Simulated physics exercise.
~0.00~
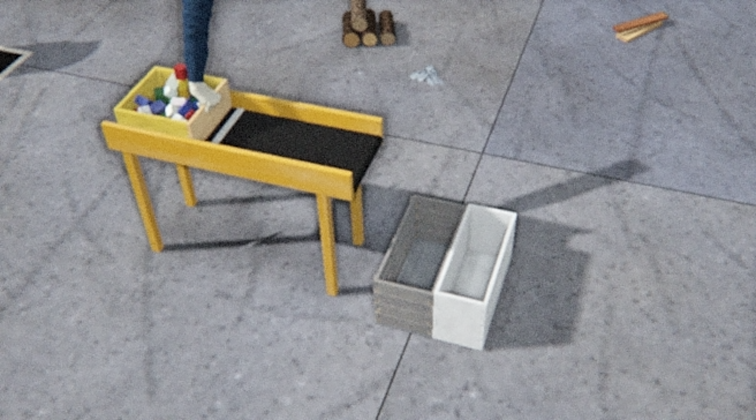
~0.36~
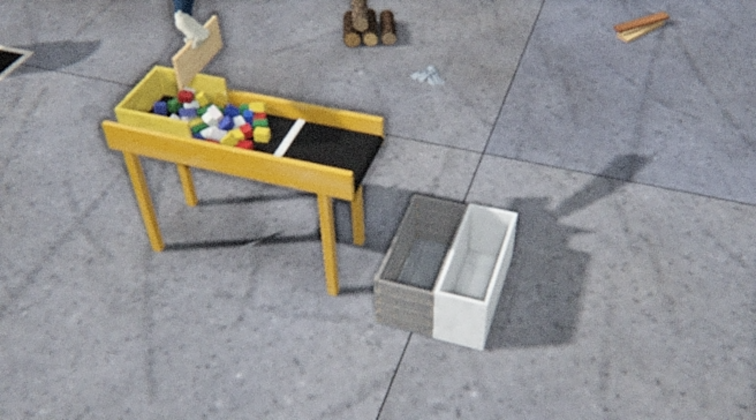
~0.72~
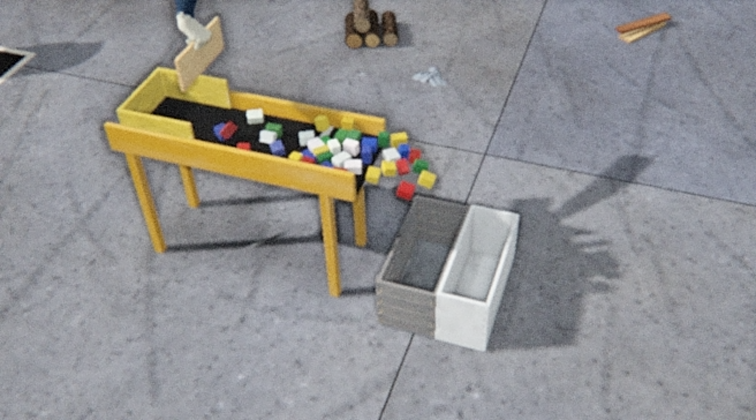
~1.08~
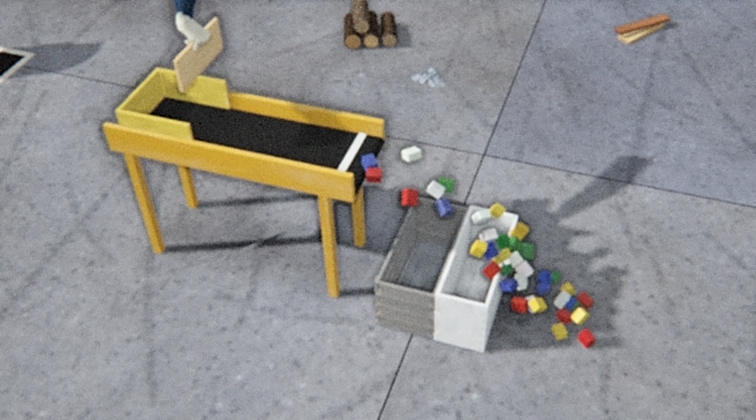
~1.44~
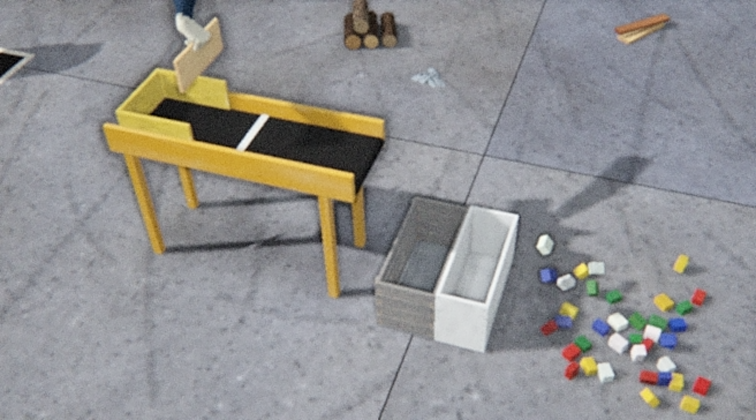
At the start, a gloved hand holds the gate at the front of a yellow pen full of small coloured bricks, set on the left end of a yellow-framed black belt. The hand lifts the gate, and the bricks spill out and ride right along the belt as its white stripe moves. They stream off the far end in a loose cluster. The bricks fly over the grey bin and the white tote, tumbling down past the tote's right side. Finally they lie scattered on the grey ground beyond it, leaving the pen, belt and both containers empty.
